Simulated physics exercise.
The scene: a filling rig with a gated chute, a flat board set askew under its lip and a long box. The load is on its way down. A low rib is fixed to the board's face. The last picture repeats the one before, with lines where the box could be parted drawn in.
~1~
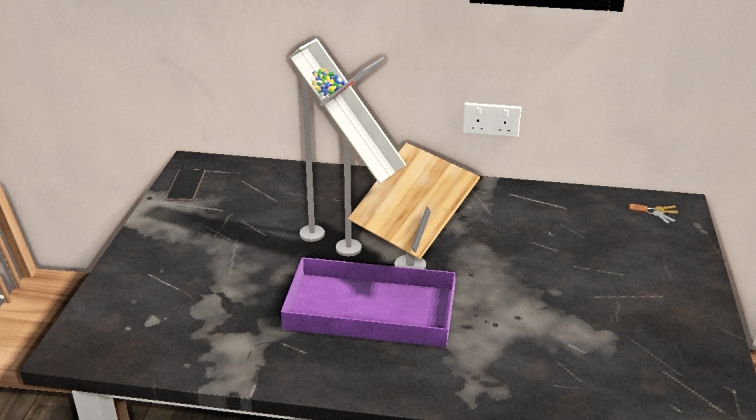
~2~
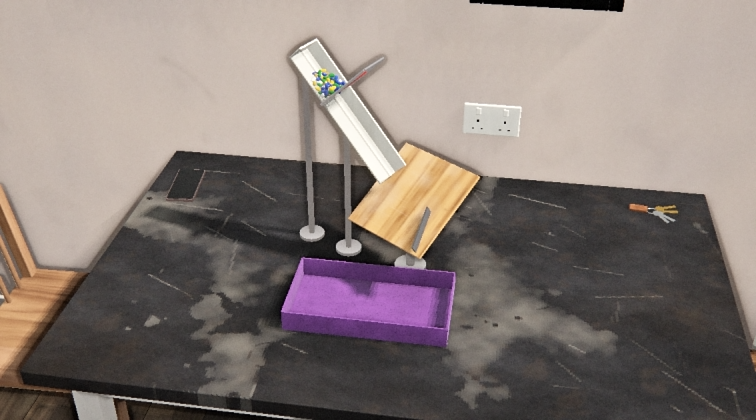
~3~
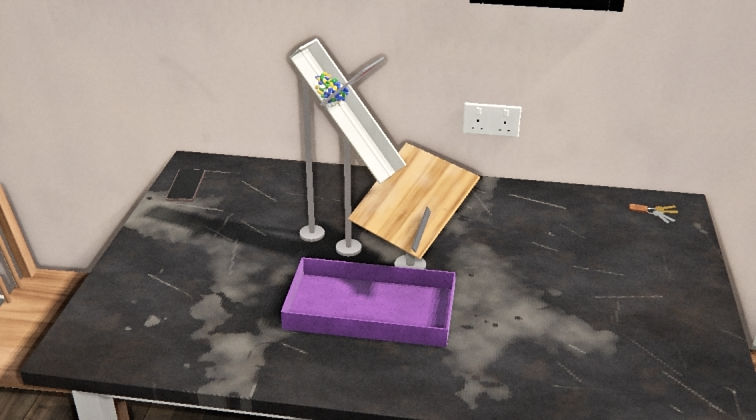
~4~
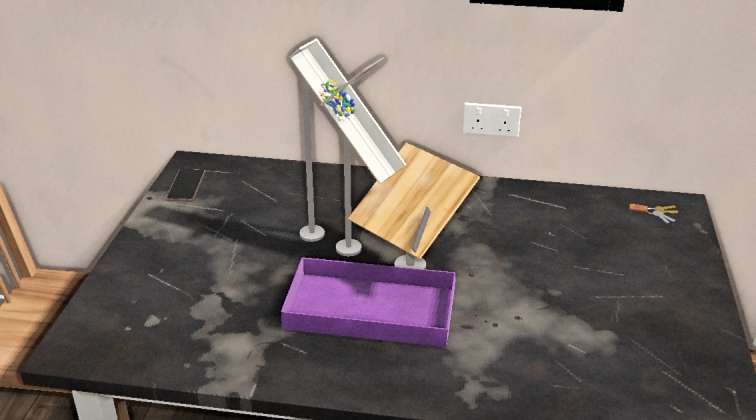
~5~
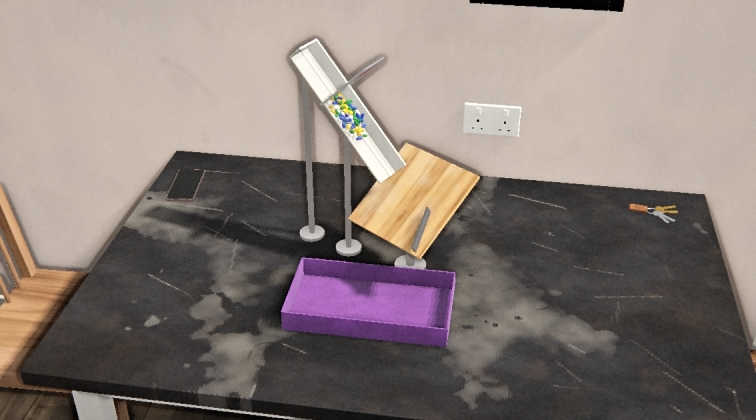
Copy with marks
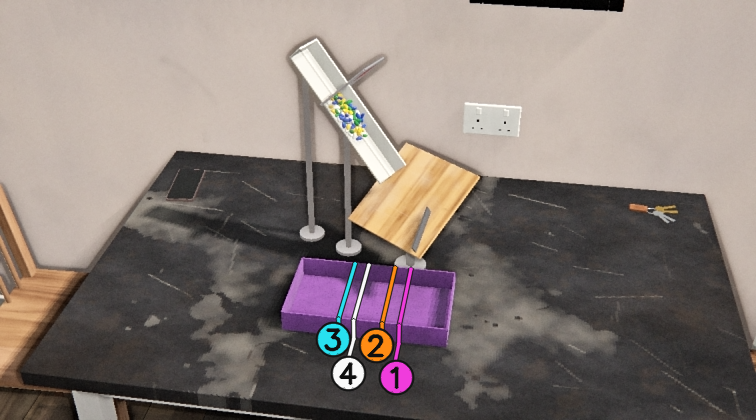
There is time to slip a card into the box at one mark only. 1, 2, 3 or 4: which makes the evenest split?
Line 2 does it best.
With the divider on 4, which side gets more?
Right.
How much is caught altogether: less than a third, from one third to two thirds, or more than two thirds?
It is more than two thirds.
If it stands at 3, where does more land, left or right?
The right side.
On the marked copy, line 1 crosses the front rim at (399, 324); line 2 crosses the front rim at (382, 322); line 3 crosses the front rim at (338, 318); line 4 crosses the front rim at (353, 319).
With 1, of what is caught, nearly all on the left of the divider, a stray few on the right.
With 2, of what is caught, about half on the left of the divider, about half on the right.
With 3, of what is caught, a stray few on the left of the divider, nearly all on the right.
With 4, of what is caught, a small part on the left of the divider, nearly all on the right.
